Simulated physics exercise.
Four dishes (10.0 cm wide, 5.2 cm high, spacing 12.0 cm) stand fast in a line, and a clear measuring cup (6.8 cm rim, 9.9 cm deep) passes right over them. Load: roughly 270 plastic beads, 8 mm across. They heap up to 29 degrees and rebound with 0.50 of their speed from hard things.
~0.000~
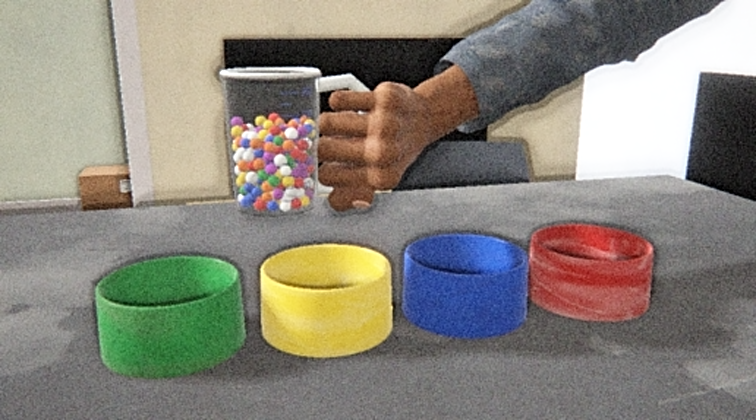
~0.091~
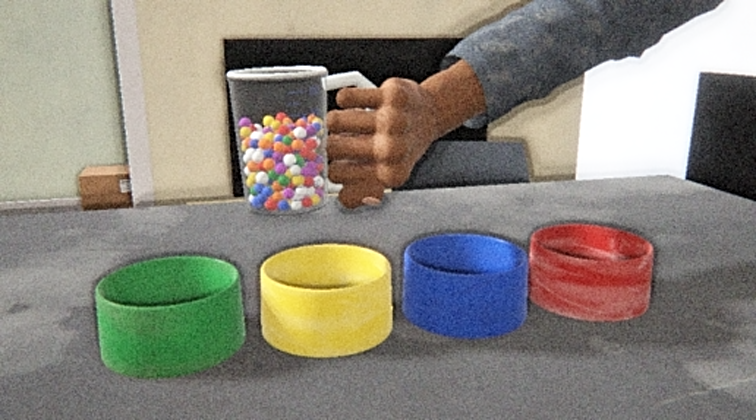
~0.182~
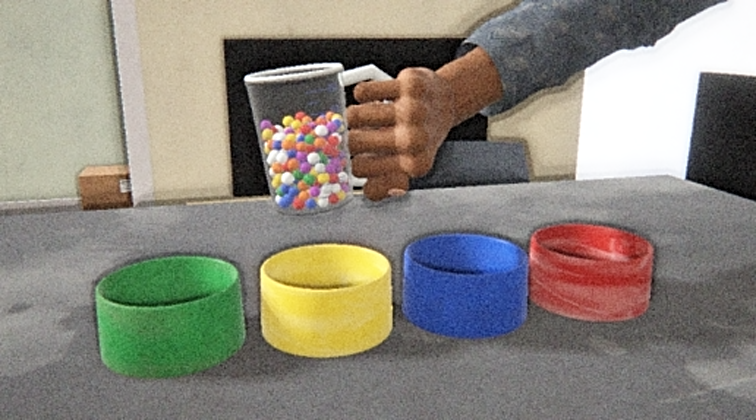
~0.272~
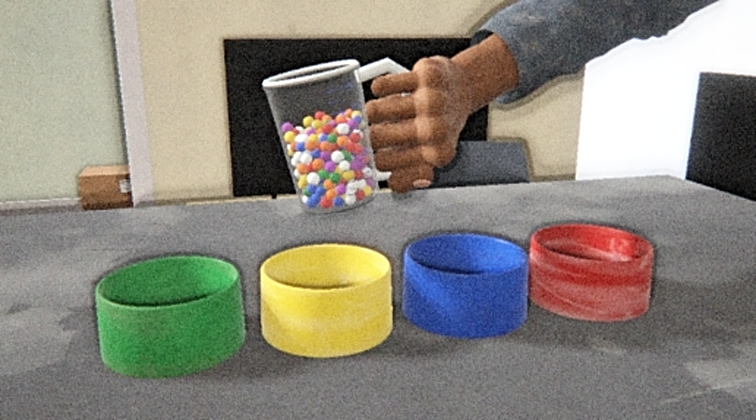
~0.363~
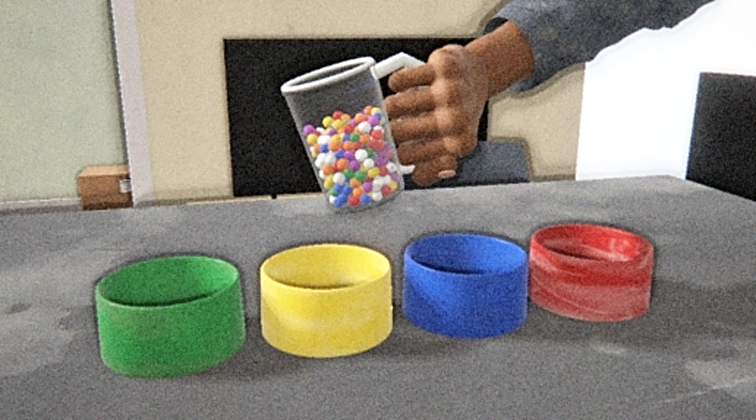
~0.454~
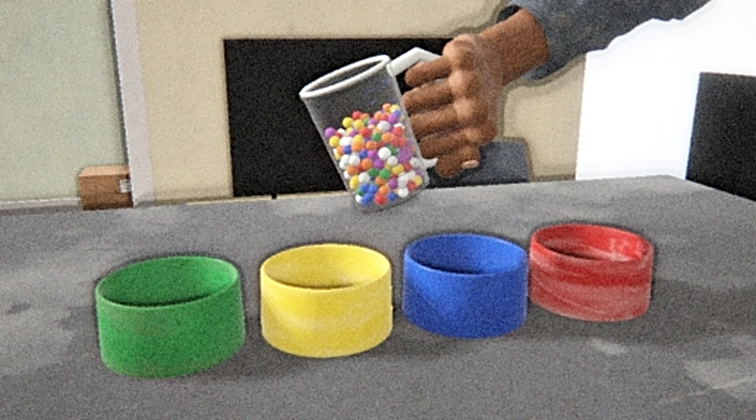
A hand moving a clear cup of colorful beads rightward behind green, yellow, blue and red dishes, gradually tilting it left.
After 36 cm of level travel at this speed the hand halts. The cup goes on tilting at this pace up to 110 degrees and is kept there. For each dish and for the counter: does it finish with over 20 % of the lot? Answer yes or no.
Red dish: Yes; blue dish: No; green dish: No; yellow dish: No; on the counter: No.
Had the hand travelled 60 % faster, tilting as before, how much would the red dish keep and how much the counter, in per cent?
Red 100; counter 0.
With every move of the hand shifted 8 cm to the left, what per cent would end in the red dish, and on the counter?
Then: Red 0, counter 60.
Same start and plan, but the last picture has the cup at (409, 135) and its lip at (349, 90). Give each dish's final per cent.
Red 100, blue 0, green 0, yellow 0.
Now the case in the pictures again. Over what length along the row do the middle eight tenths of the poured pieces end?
About 6 cm.
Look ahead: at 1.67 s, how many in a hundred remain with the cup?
About 100 per cent.
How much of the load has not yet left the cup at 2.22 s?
Roughly 55 per cent.
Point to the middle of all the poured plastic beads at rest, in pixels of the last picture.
Around (585, 278).
After 1.18 s, tilt 63 degrees; cup holds 100 %.
After 1.67 s, tilt 91 degrees; cup holds 100 %.
After 2.22 s, tilt 110 degrees; cup holds 55 %, red 40 %.
By 3.2 s all is still; red 100 %, blue 0 %, green 0 %, yellow 0 %, counter 0 %.
